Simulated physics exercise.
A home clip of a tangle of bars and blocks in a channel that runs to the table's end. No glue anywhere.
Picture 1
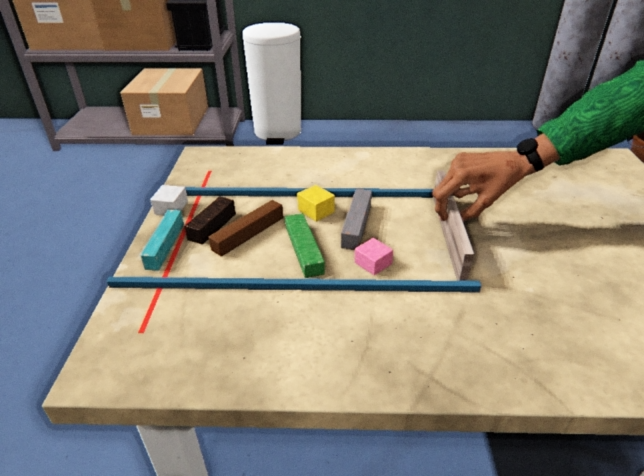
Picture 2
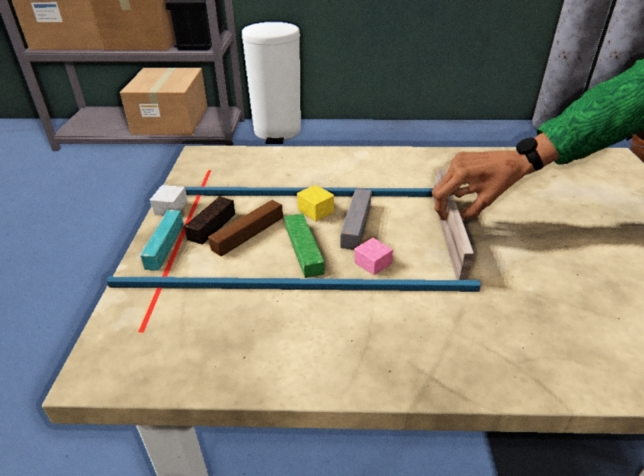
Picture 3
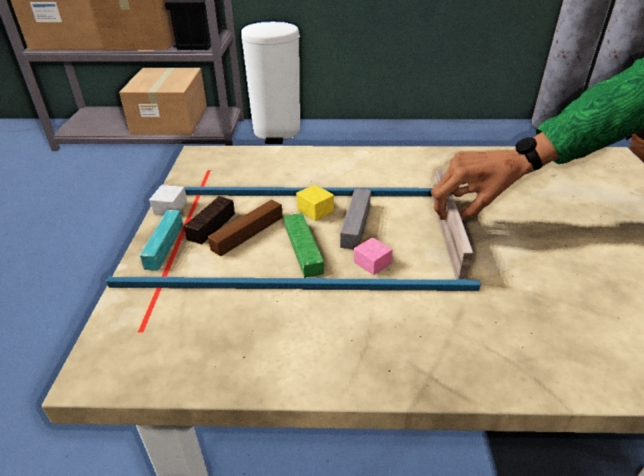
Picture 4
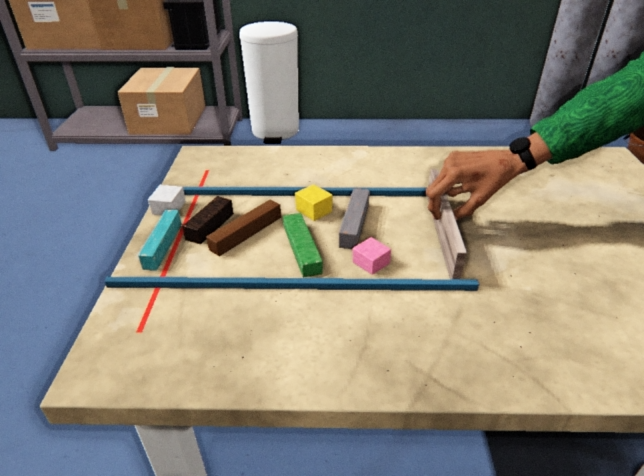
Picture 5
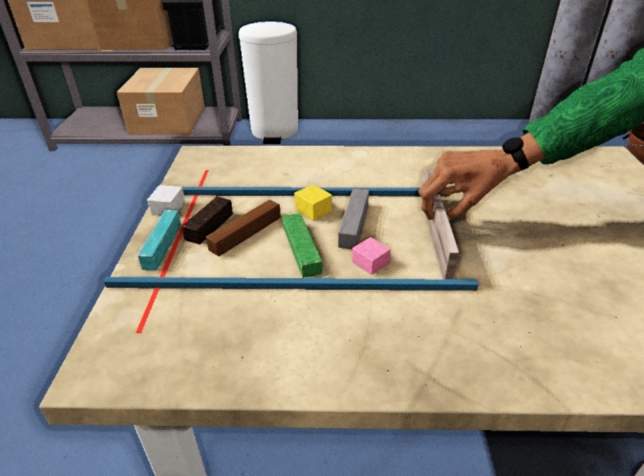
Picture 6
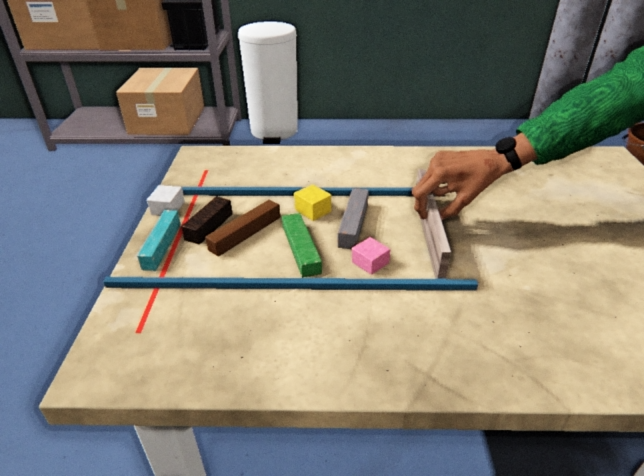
A hand sliding a flat board slightly left between blue rails on a table, with scattered coloured blocks and bars lying still.
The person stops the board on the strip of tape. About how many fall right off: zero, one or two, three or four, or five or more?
The number that fall off is three or four.
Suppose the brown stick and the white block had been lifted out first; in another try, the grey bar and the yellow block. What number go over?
Fallen: 2, and 2 in the other try.
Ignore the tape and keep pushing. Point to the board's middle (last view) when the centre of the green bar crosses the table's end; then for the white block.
At (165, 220) for the green bar; at (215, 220) for the white block.
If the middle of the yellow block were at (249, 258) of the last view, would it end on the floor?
It comes down.
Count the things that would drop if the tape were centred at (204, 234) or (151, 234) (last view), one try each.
Down on the floor: 2 and 6.
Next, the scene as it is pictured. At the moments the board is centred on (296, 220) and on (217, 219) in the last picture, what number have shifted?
5 and 8.
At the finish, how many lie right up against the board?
2 of them.
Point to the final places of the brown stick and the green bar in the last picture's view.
First (132, 227), then (139, 243).
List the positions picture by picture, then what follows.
In the first frame, white block (170, 201); turquoise bar (164, 239); black bar (211, 220); board (451, 222); tape (183, 234).
In the second frame, turquoise bar (163, 239); brown stick (248, 227).
In the third frame, black bar (211, 219); grey bar (356, 218).
In the fourth frame, white block (167, 200); board (444, 221).
In the fifth frame, turquoise bar (161, 239); green bar (301, 243).
In the sixth frame, white block (166, 201); turquoise bar (160, 239); black bar (208, 219); board (430, 220); tape (180, 234).
A little later, none off yet; white block at rest near (166, 201); turquoise bar at rest near (160, 239); black bar at rest near (208, 219).
Next, none off yet; white block at rest near (166, 201); turquoise bar moving near (156, 239); black bar shifted a little near (185, 218).
When it is over, the number that fall off is three or four; down, black bar, turquoise bar and white block.
